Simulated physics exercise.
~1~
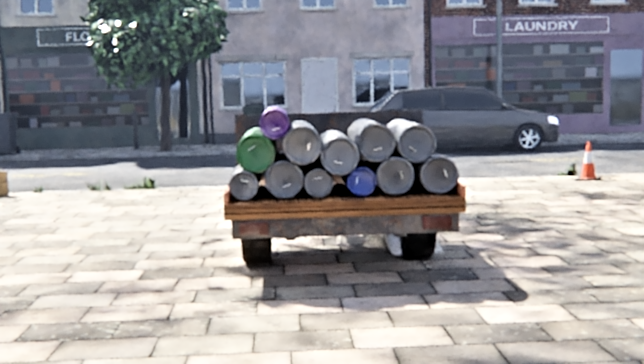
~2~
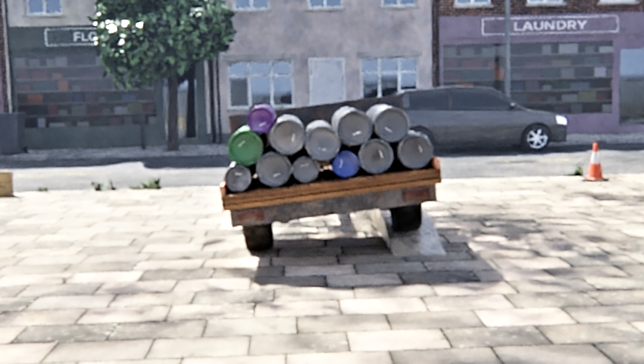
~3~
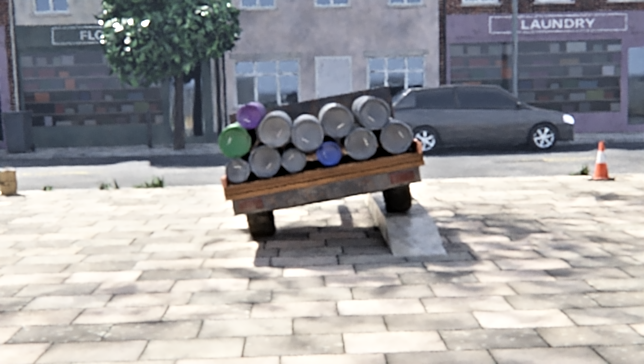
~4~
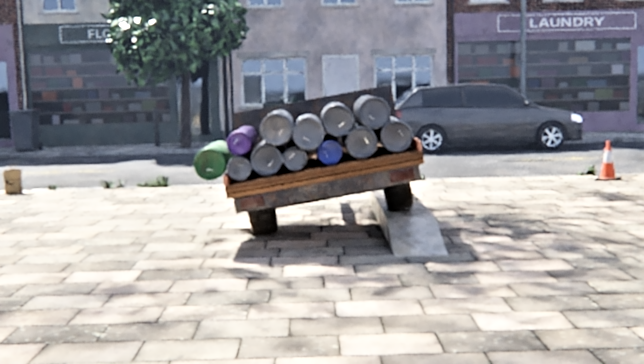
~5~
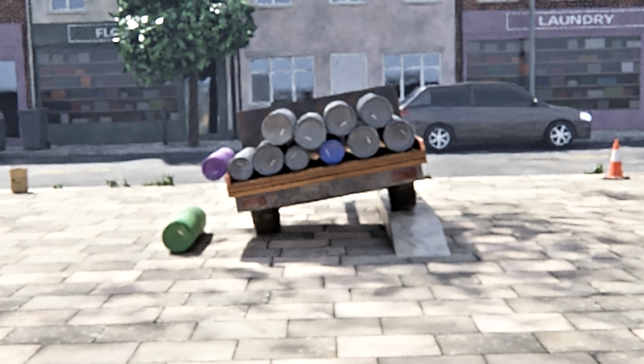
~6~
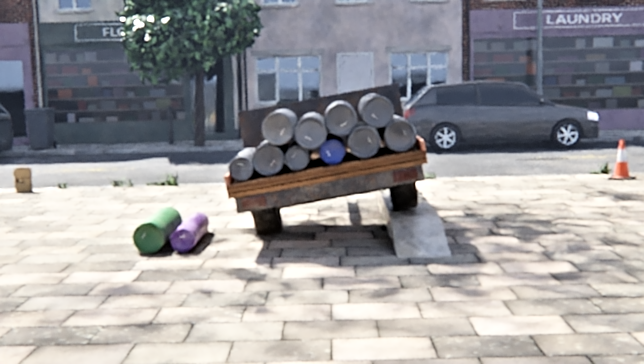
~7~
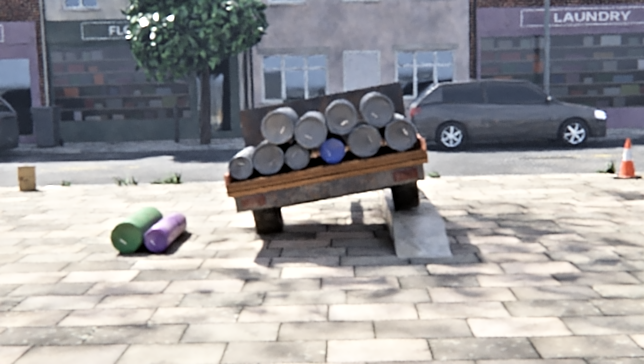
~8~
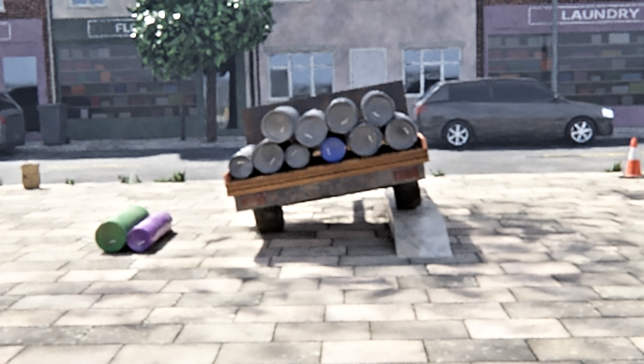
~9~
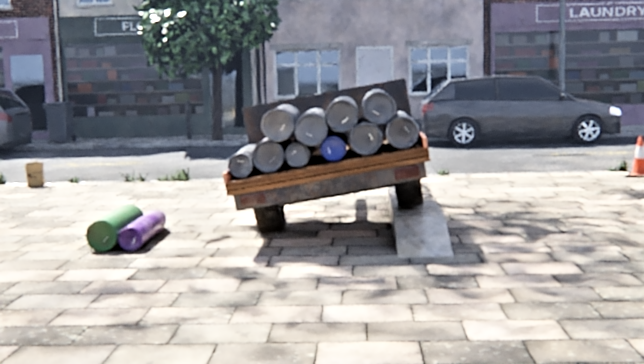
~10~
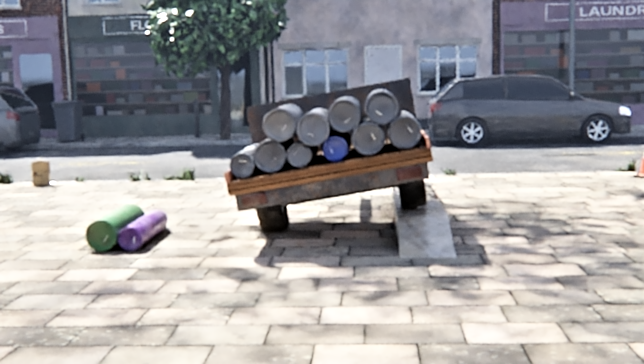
A trailer of cylinders tilts, and the green then purple ones drop off left and settle.
